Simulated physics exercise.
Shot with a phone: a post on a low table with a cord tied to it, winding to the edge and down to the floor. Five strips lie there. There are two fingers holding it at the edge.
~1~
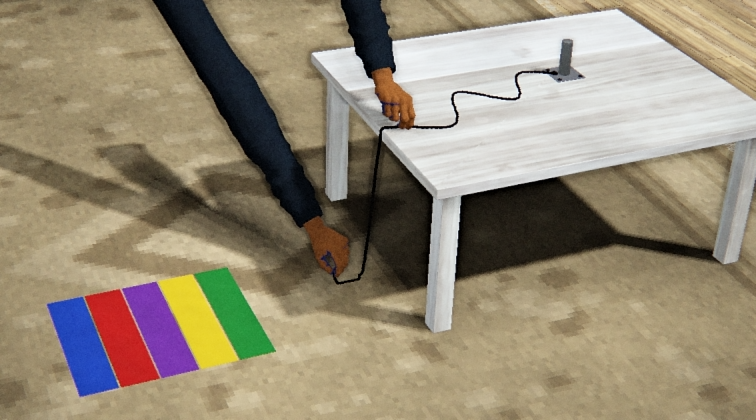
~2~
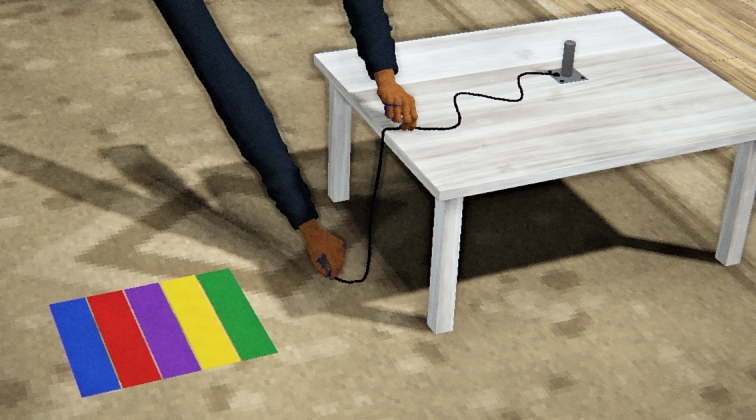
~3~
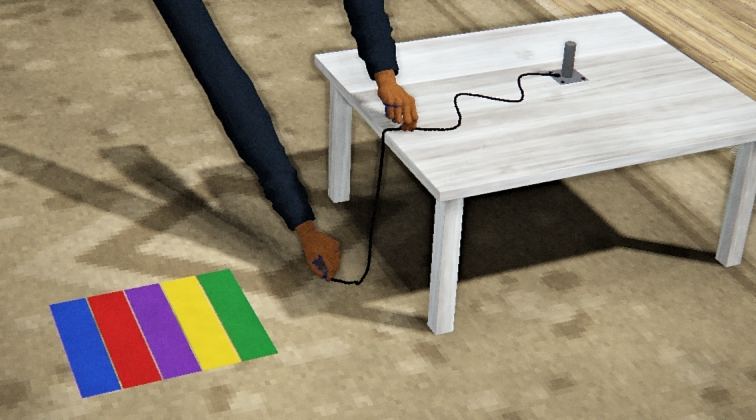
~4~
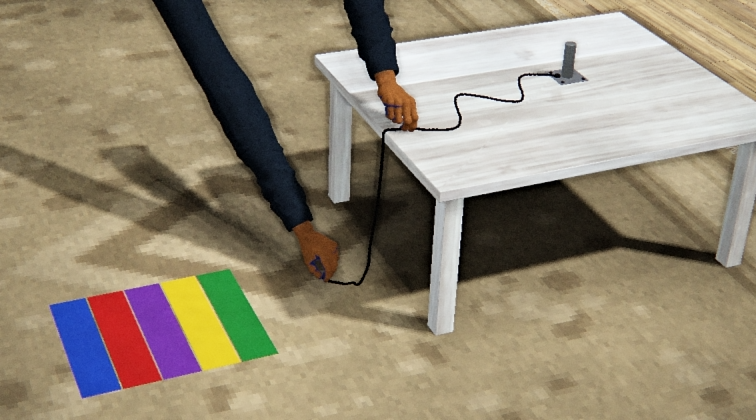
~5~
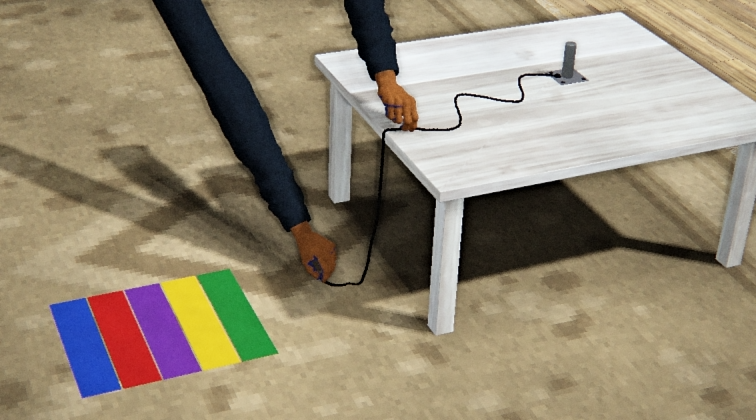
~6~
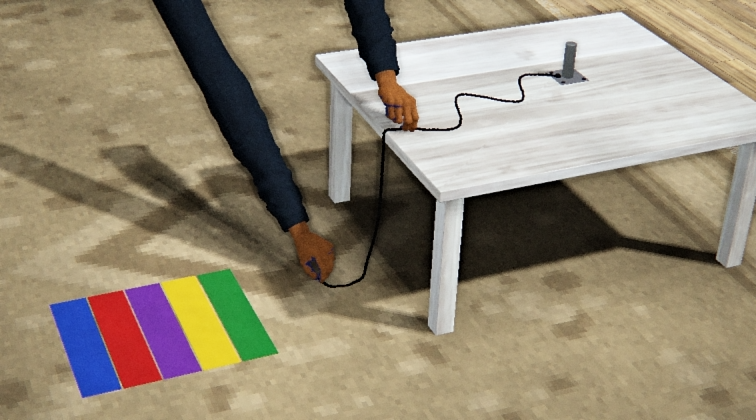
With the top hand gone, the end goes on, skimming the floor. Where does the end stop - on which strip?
On the red strip.
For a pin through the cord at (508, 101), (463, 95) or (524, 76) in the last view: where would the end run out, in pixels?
They end up at (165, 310), (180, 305) and (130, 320).
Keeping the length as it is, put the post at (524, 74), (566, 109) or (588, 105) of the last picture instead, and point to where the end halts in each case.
You'd find it around (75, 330), then (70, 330), and finally (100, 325).
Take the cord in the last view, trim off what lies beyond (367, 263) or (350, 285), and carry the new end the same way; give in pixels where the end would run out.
Pixel positions, in order: (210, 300), (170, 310).
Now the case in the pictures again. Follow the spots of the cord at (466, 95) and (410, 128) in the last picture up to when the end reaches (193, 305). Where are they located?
Approx. (436, 111); approx. (363, 187).
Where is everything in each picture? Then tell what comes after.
In the first frame, end (334, 273); green (249, 339); yellow (211, 348); purple (173, 357); red (133, 366); blue (93, 375).
In the second frame, end (329, 276); cord through (521, 75) (501, 100) (457, 109) (409, 127) (377, 184) (369, 258).
In the third frame, end (325, 277).
In the fourth frame, end (323, 278); cord through (522, 76) (502, 101) (458, 110) (410, 128) (380, 185) (369, 259).
In the fifth frame, end (321, 278).
In the sixth frame, end (319, 279); cord through (522, 76) (502, 101) (458, 110) (410, 128) (381, 184) (368, 259).
Early on, end near (193, 305); over yellow.
Midway, end near (148, 314); over purple.
At the end of the slack, end near (121, 320); over red. The end stops over the red strip.
